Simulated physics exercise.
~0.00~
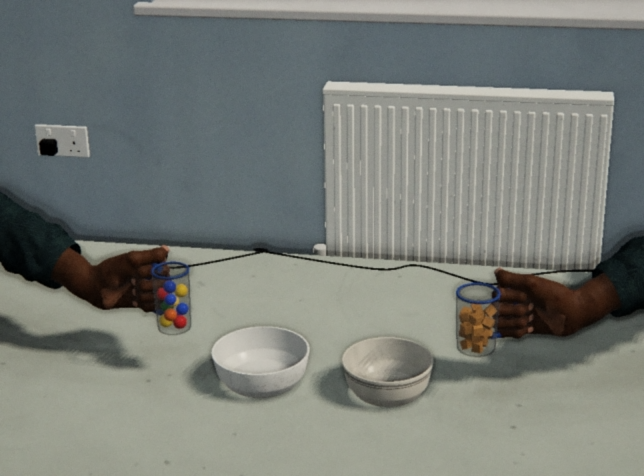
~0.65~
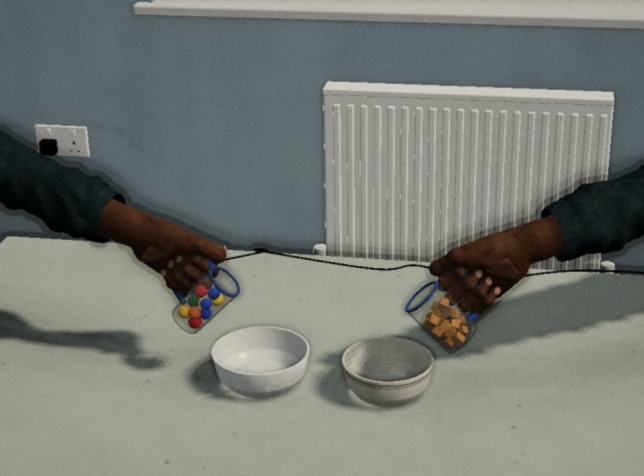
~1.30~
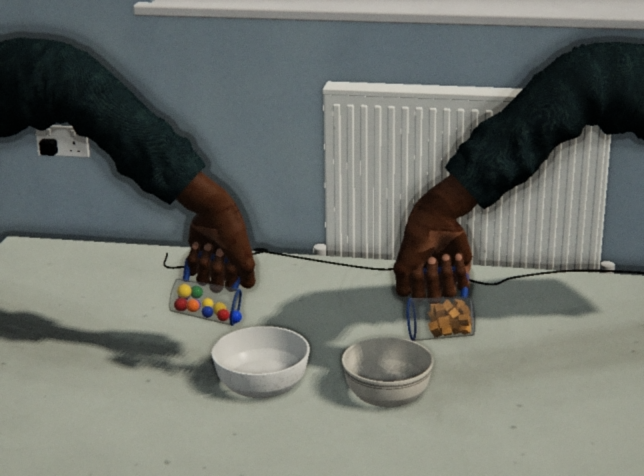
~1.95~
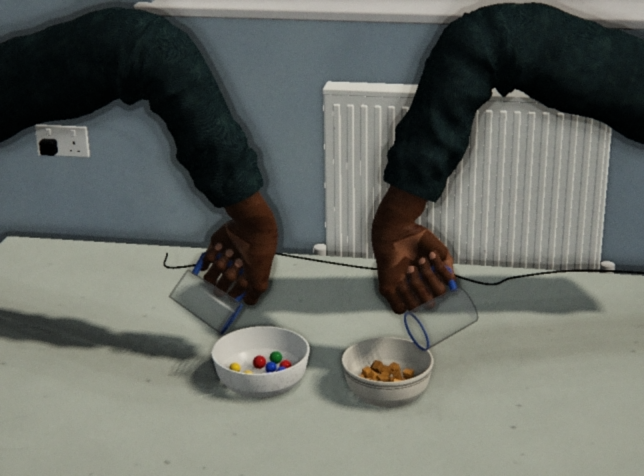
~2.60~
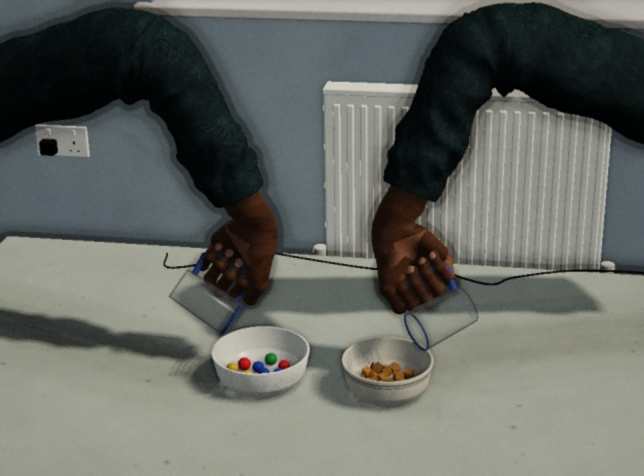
Two hands tip cups of colorful balls and small brown pieces into separate bowls, emptying both.
